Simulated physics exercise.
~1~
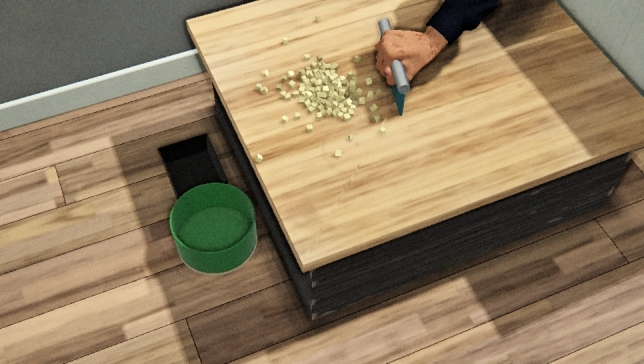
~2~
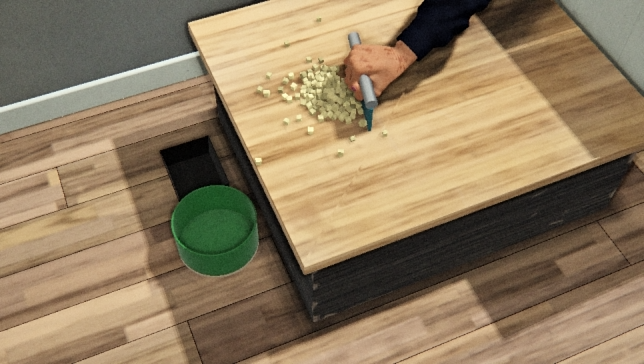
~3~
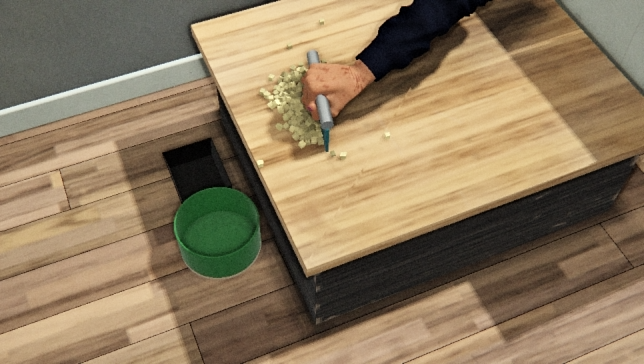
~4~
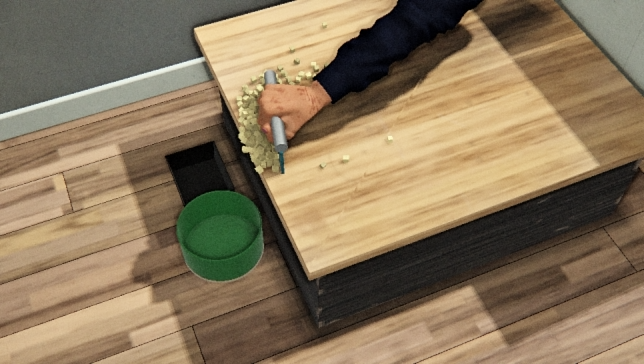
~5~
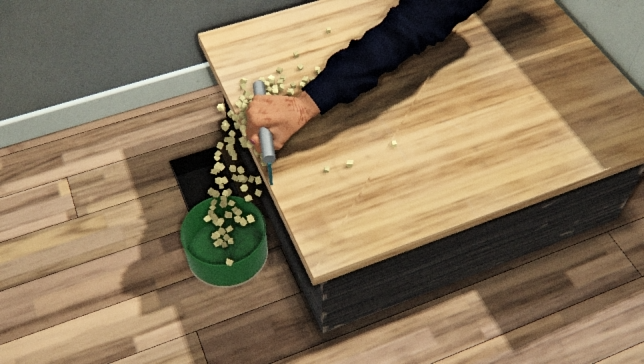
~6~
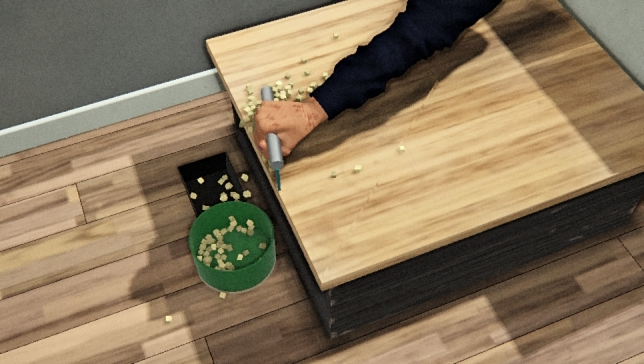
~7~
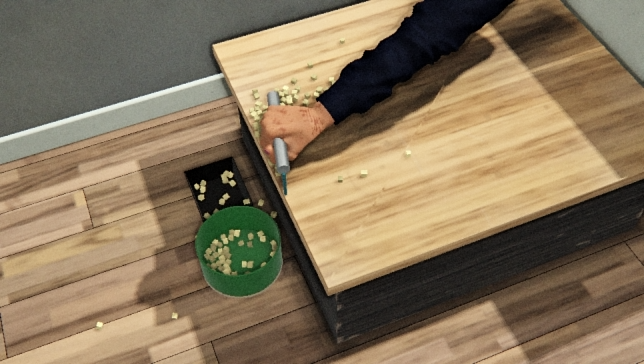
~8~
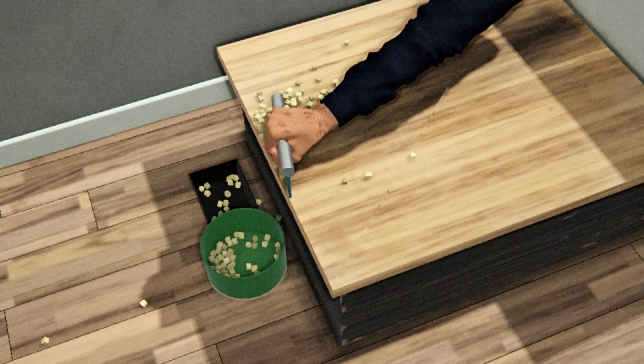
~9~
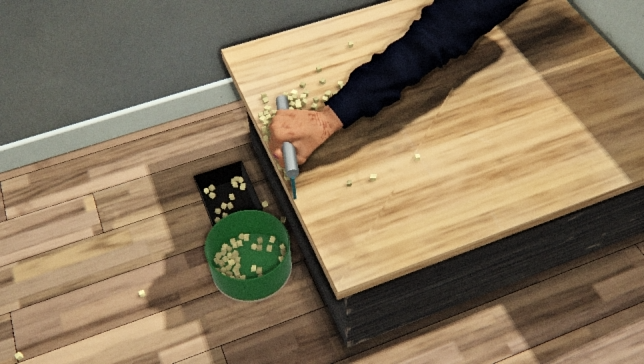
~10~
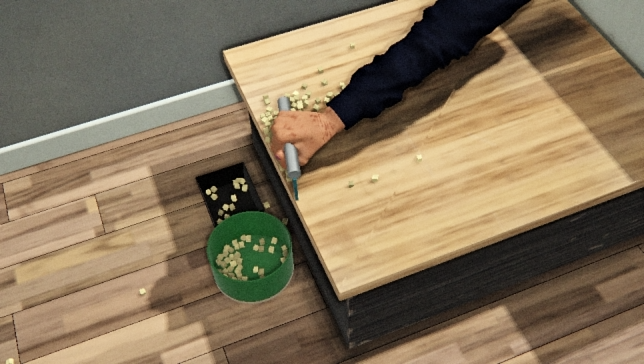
Hand with a scraper pushing pale cubes left off a wooden board, some dropping into a green pot and black tin, others remaining.
